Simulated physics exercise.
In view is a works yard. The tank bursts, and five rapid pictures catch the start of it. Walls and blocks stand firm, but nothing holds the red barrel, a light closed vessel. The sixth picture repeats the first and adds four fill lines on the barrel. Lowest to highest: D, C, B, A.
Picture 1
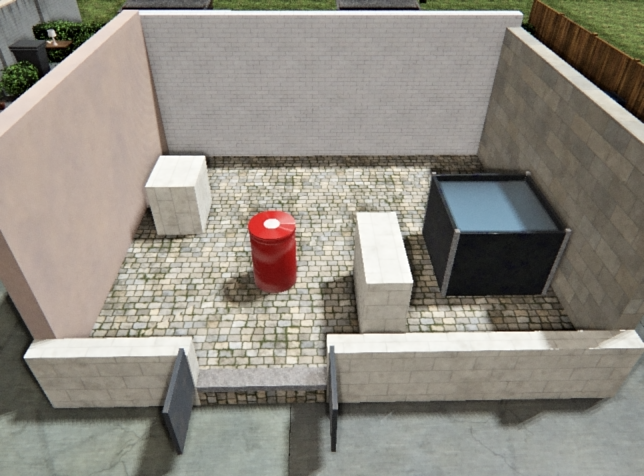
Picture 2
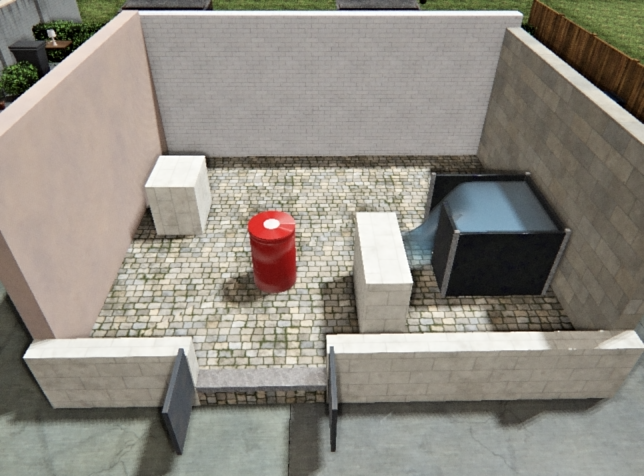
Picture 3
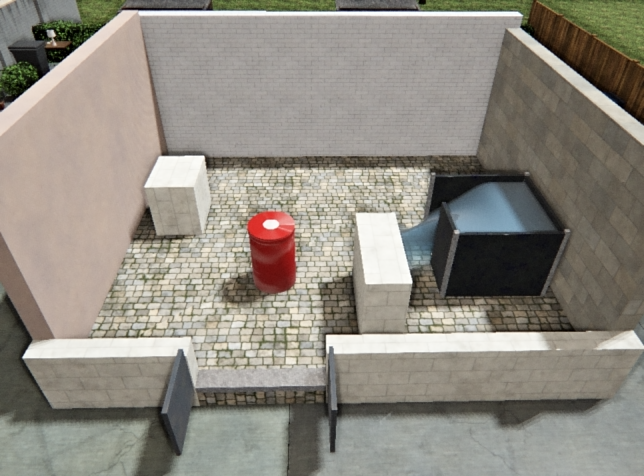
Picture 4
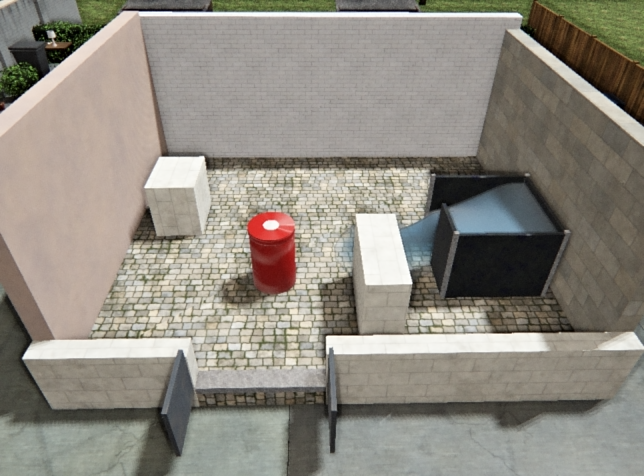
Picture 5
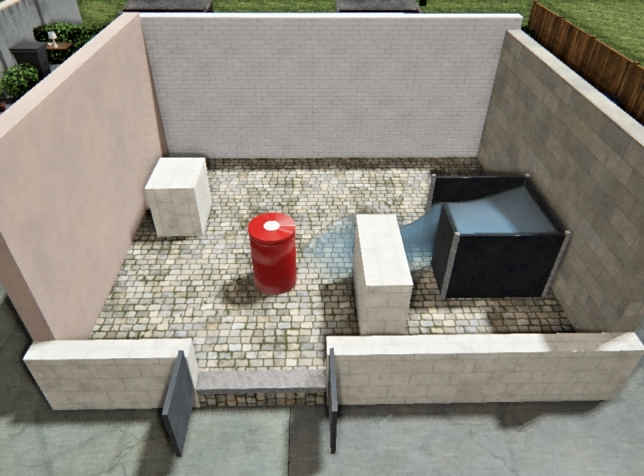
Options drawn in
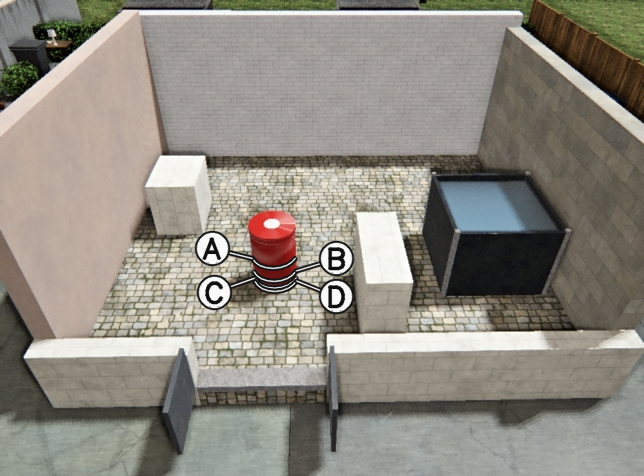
Water pours from the left side of a dark tank and spreads across the cobbled yard.
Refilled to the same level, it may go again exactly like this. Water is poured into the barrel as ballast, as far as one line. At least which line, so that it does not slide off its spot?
It is A.
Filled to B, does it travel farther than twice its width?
No.
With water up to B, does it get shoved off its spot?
Yes, that goes wrong.
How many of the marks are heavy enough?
One of them.
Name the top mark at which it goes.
B.
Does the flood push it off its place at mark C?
Yes, that goes wrong.
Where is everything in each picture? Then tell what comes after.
Lid of the red barrel at (272, 224); tank full, its middle at (494, 206); open gate at (260, 339).
Water covers 1 % of the ground, mostly out of sight from here.
Water covers 3 % of the ground, mostly out of sight from here.
Water covers 6 % of the ground, mostly out of sight from here.
Lid of the red barrel at (272, 226); water covers 8 % of the ground, mostly out of sight from here.
On the marked copy, A at (273, 268); B at (274, 281); C at (274, 288); D at (275, 291); from the bottom up D, C, B, A.
For mark A, it does not move.
For mark B, it is pushed about its own width away.
For mark C, it is pushed about twice its own width away.
For mark D, it is pushed about 3 times its own width away.
